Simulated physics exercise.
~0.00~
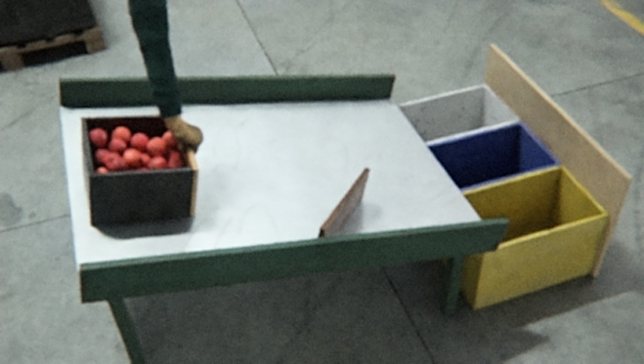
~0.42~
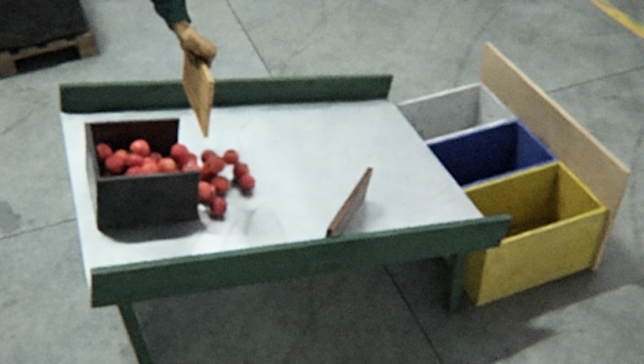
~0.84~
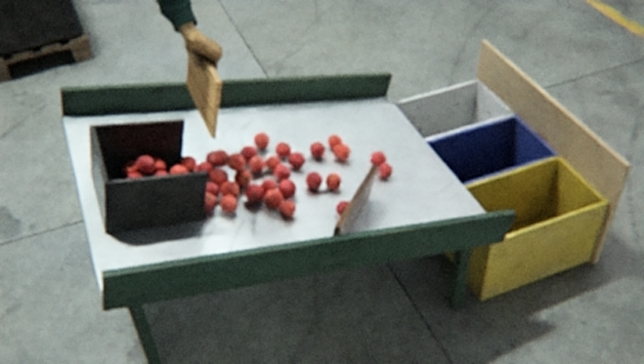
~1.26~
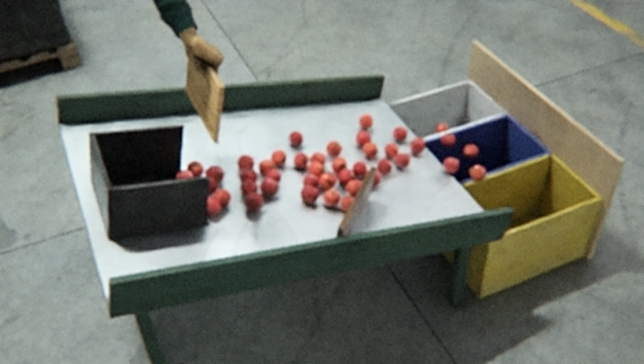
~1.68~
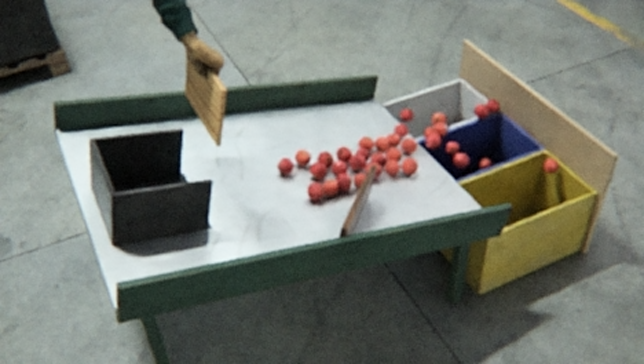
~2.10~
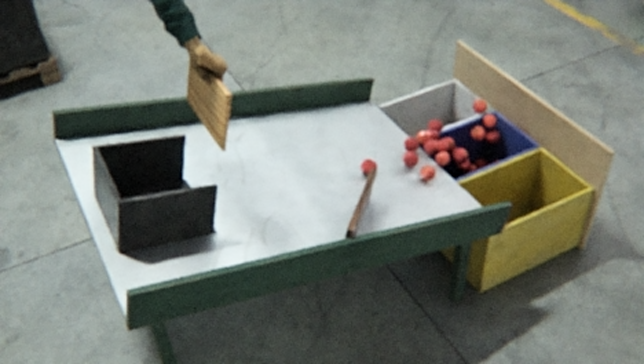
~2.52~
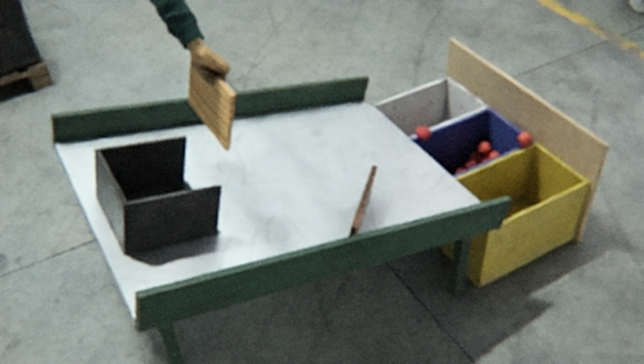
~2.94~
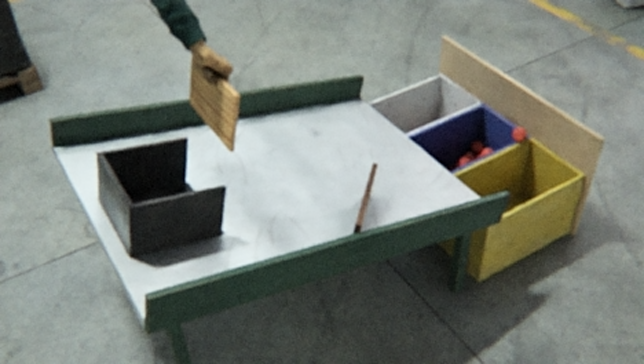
On a grey concrete floor, seen from above with the view drifting slightly sideways, a green-edged table with a pale top slopes right toward white, blue and yellow tubs set side by side. A black pen full of red tomatoes sits at the left, and an angled brown board stands near the front edge. A gloved hand in a green sleeve lifts a wooden gate clear of the pen. The tomatoes spill out, spread down the slope and drop off the far end. The table empties, with tomatoes visible in the blue tub and none seen in the yellow one.
